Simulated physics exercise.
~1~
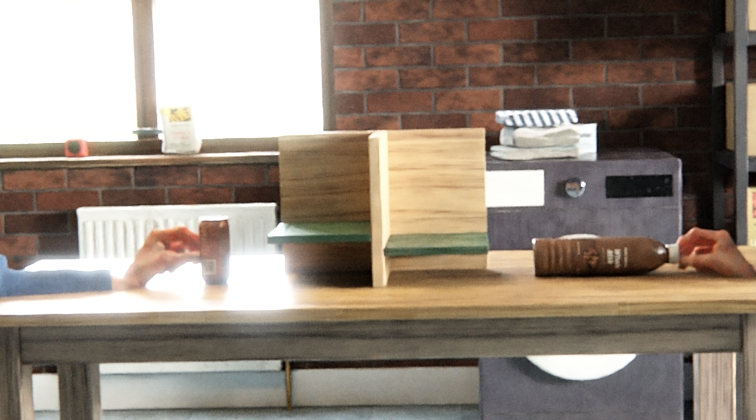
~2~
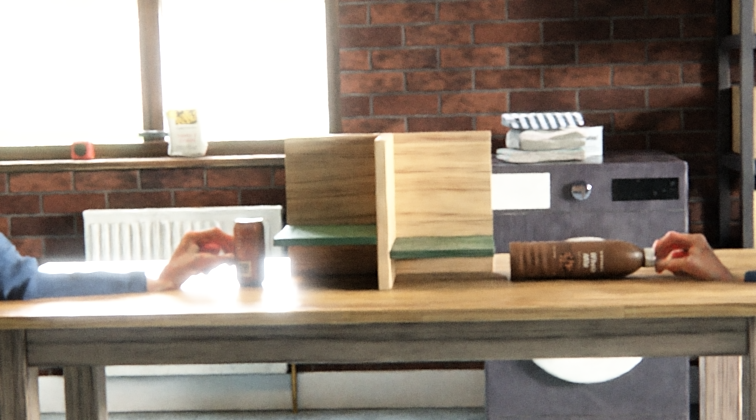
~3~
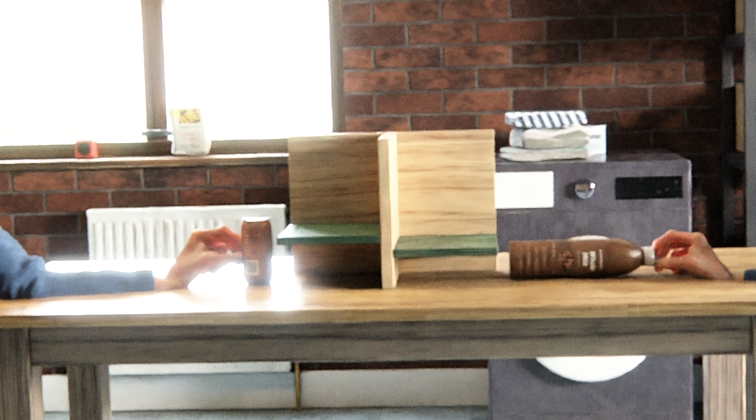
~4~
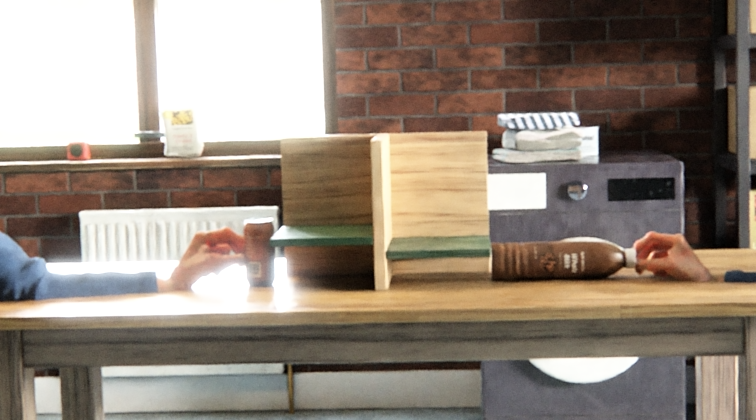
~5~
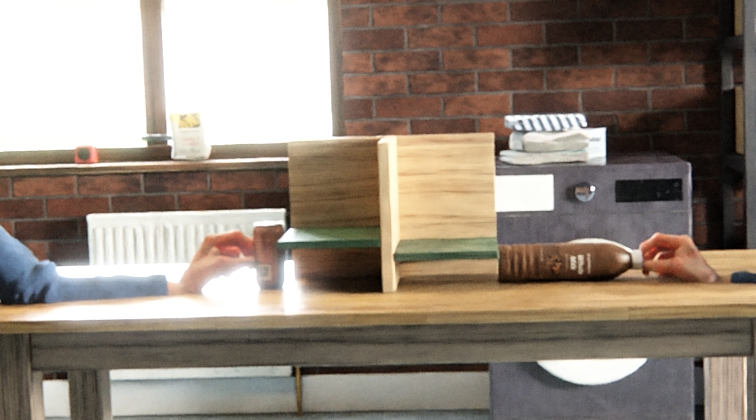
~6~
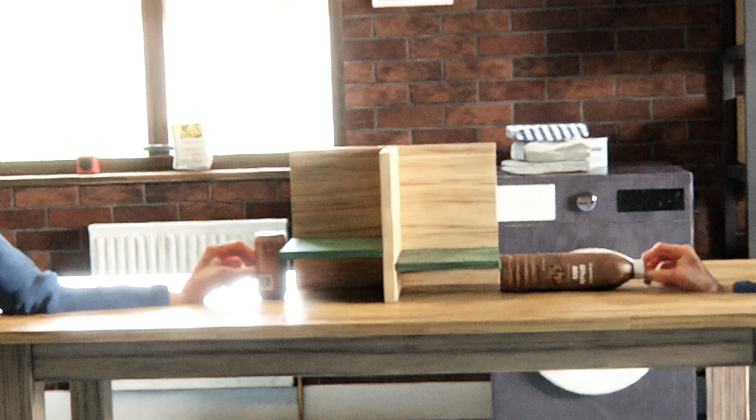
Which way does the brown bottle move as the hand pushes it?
The brown bottle moves to the left, toward the wooden shelf.
